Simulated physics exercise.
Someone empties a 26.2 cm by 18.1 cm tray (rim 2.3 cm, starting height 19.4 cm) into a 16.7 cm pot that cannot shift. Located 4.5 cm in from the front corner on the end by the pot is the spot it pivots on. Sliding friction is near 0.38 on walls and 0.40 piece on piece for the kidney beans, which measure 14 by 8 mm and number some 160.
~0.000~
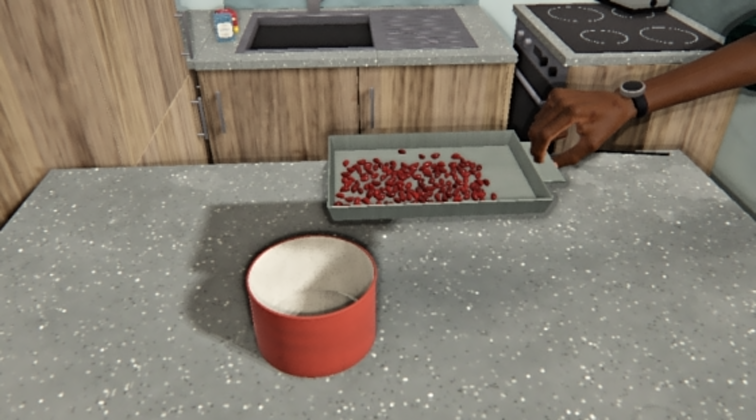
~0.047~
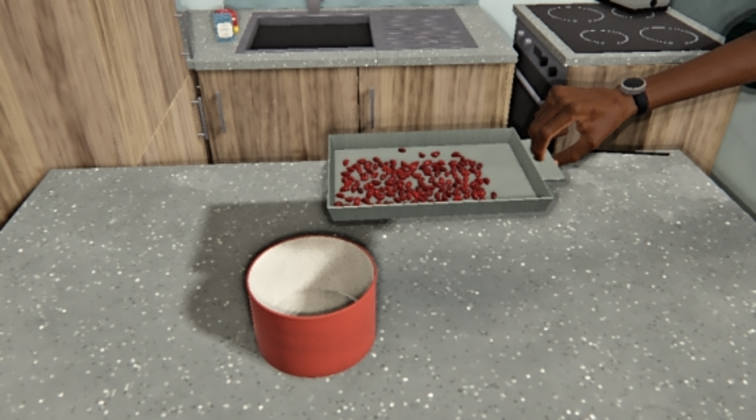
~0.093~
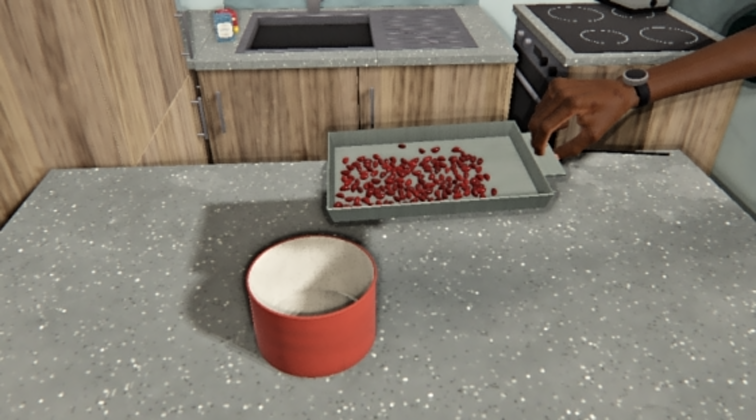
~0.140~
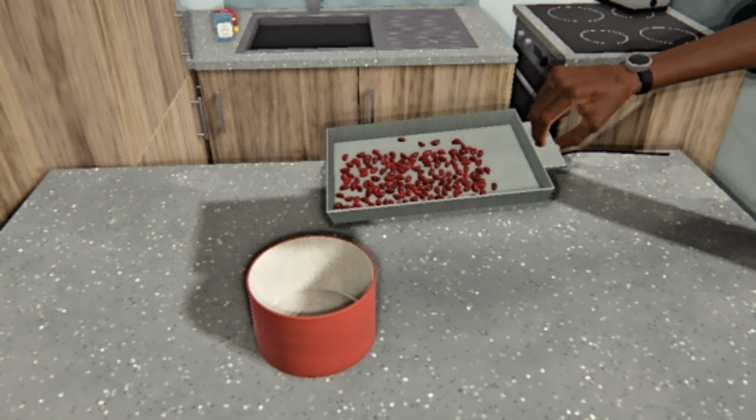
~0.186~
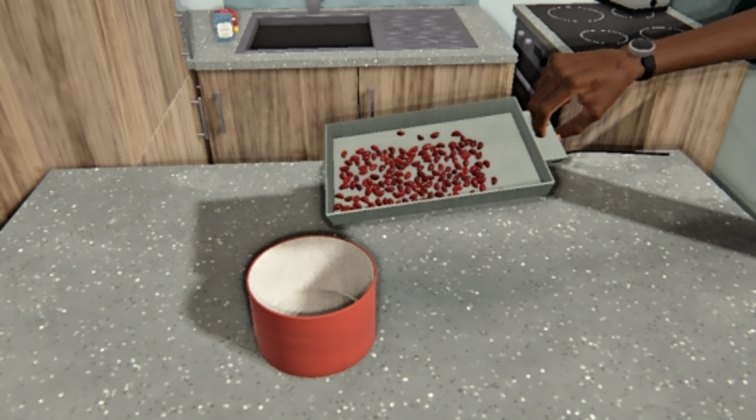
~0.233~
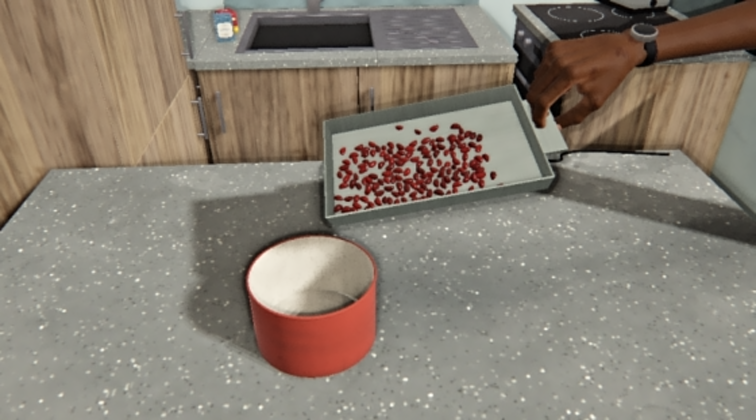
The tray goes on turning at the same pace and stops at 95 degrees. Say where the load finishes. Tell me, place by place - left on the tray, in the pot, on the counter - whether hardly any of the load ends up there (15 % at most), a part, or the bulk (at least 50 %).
Tray - hardly any, pot - the bulk, counter - hardly any.
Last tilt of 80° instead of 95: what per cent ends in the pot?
I'd say close to 85 percent.
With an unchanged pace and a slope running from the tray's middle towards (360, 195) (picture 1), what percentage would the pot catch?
Estimate: Near 95 per cent.
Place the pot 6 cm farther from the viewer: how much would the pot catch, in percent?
Share in pot: Approx. 40 %.
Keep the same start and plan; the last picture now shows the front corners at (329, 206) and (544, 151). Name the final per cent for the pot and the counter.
Per cent by place - pot 65, counter 35.
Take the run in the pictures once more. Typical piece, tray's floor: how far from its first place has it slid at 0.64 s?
Displacement on the tray: Roughly 4 cm.
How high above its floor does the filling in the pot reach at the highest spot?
Measured height: Approx. 2.0 cm.
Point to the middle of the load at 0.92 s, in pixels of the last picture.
(347, 219), roughly.
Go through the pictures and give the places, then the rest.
Tray tilt 0 degrees, front corners at (333, 204) and (547, 197); middle of the pieces at (409, 185); pot at (312, 273), in the first picture.
Tray tilt 1 degrees, front corners at (333, 205) and (547, 195); middle of the pieces at (409, 184), in the second picture.
Tray tilt 3 degrees, front corners at (333, 206) and (548, 192), lowest corner left front; middle of the pieces at (409, 182), in the third picture.
Tray tilt 7 degrees, front corners at (332, 208) and (548, 186), lowest corner left front; middle of the pieces at (409, 179), in the fourth picture.
Tray tilt 12 degrees, front corners at (331, 211) and (548, 180), lowest corner left front; middle of the pieces at (408, 175), in the fifth picture.
Tray tilt 16 degrees, front corners at (331, 213) and (548, 174), lowest corner left front; middle of the pieces at (407, 172); pot at (312, 273). The tray's pace is about 95 degrees a second, in the sixth picture.
After 0.64 s, tilt 54 degrees; the tray holds 100 %, the pot 0 %.
After 0.92 s, tilt 80 degrees; the tray holds 85 %, the pot 5 %.
After 1.29 s, tilt 95 degrees; the tray holds 5 %, the pot 95 %.
In the end, at 1.9 s, tray 0 %, pot 100 %, counter 0 %.
